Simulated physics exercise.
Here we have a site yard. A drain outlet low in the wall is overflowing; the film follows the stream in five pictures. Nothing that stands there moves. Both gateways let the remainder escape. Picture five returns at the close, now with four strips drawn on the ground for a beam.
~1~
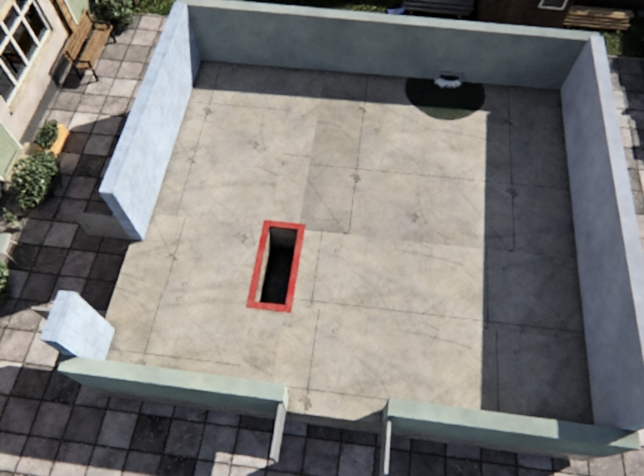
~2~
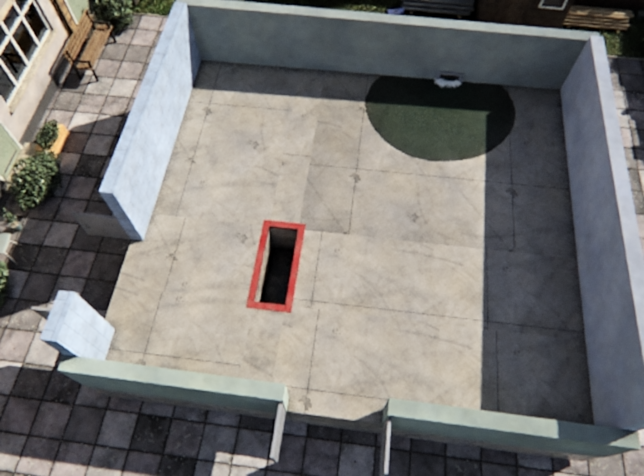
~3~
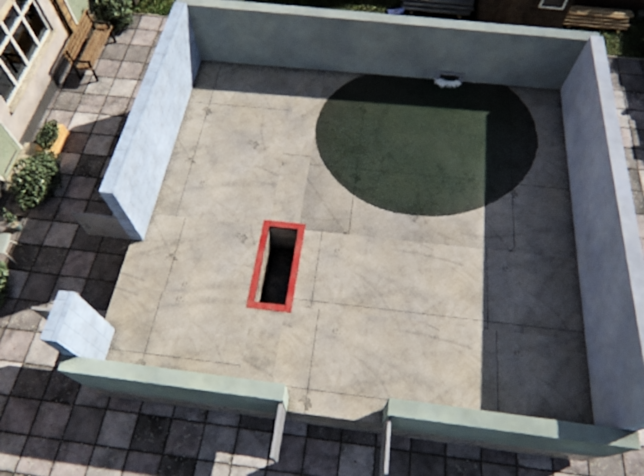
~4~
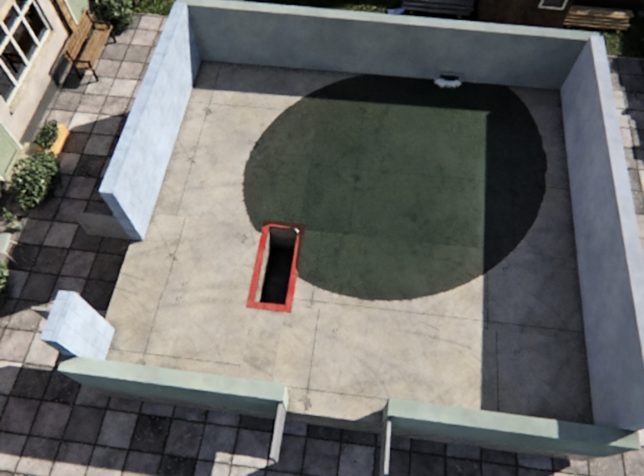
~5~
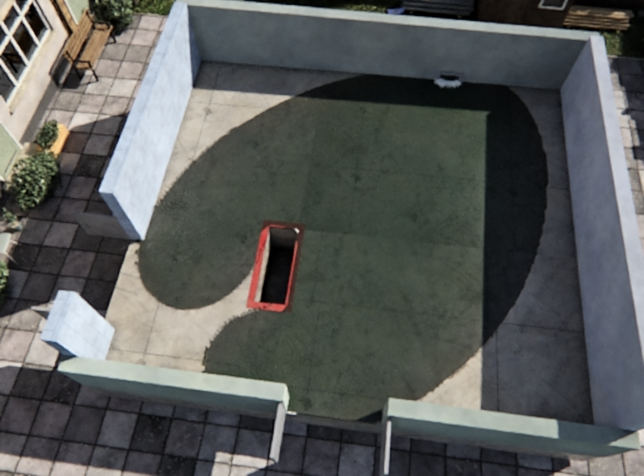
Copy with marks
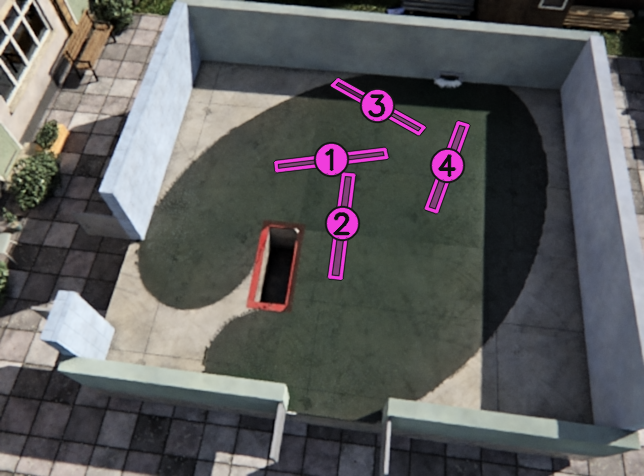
The clip shows a walled concrete yard seen from above, where a dark patch of liquid spreads from an outlet at the back wall, widens across the floor, reaches a red-edged rectangular drain and extends around both sides of it.
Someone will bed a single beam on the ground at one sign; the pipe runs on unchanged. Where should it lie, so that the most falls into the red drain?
The best spot is 4.
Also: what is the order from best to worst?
Best to worst: 4, 1, 3, 2.
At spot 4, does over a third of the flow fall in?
No, it does not.
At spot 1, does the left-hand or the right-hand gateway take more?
The left gate.
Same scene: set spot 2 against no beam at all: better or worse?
It is worse.
On the marked copy, 1 from (276, 166) to (385, 153); 2 from (335, 277) to (348, 174); 3 from (335, 82) to (421, 130); 4 from (431, 209) to (463, 124).
For spot 1, about 18 % of the stream runs into the red drain, about 82 % out by the gates.
For spot 2, about 7 % of the stream runs into the red drain, about 93 % out by the gates.
For spot 3, about 13 % of the stream runs into the red drain, about 86 % out by the gates.
For spot 4, about 27 % of the stream runs into the red drain, about 72 % out by the gates.
